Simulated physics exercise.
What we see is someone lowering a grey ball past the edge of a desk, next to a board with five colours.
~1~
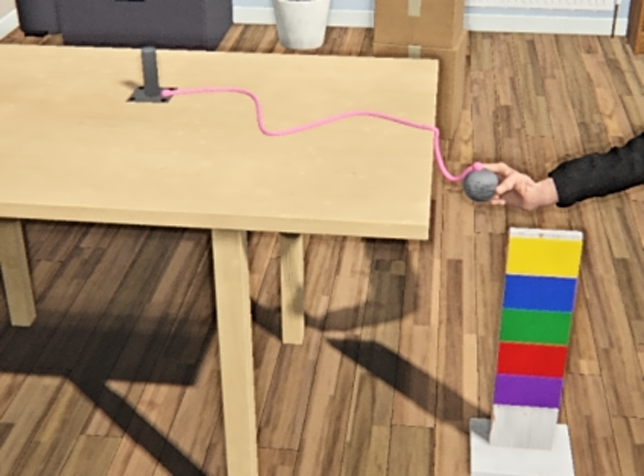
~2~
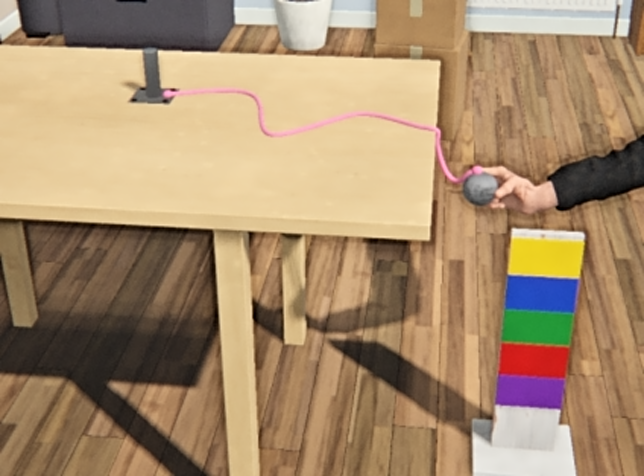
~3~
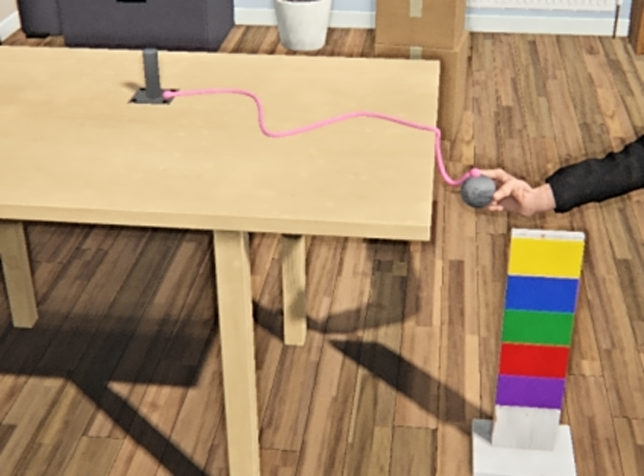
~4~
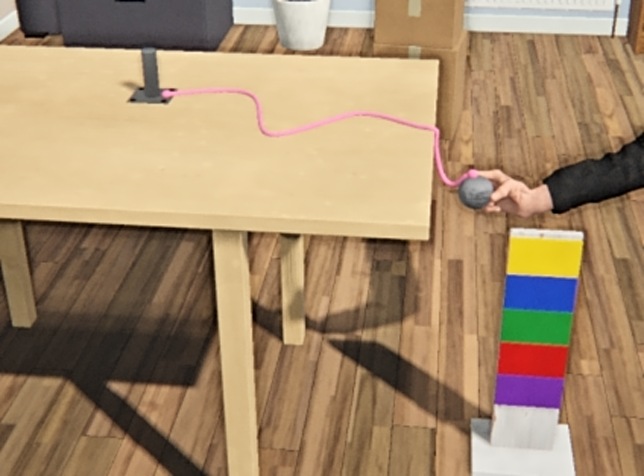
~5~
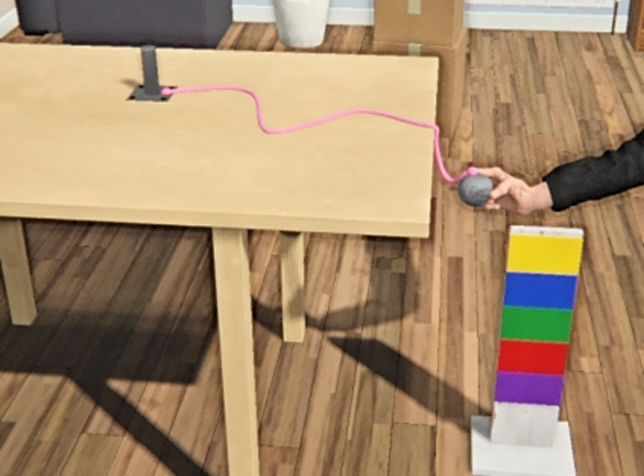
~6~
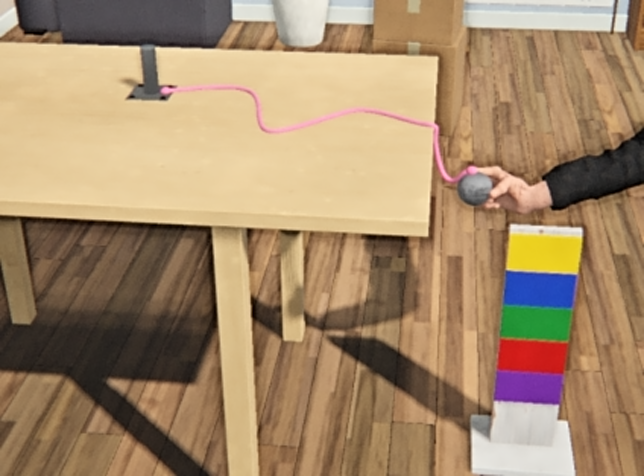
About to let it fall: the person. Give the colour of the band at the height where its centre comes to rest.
The band is green.
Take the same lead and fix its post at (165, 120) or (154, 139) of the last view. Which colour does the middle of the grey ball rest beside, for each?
Going case by case, it's red and then red.
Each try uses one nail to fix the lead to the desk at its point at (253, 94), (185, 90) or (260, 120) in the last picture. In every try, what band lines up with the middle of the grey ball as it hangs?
Green, green, blue.
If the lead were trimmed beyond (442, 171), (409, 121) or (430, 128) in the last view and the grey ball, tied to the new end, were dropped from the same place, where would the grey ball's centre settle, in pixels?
Case by case: Close to (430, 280), (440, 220) and (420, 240).
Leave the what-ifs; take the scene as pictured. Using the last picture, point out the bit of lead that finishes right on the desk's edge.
It's the piece you see at (343, 113).
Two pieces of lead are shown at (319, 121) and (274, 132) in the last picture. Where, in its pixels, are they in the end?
About (404, 124), and the other about (355, 117).
Soon after, ball near (412, 307); level with green.
After that, ball near (443, 314); level with green.
In the end, ball near (429, 313); level with green. The green one.
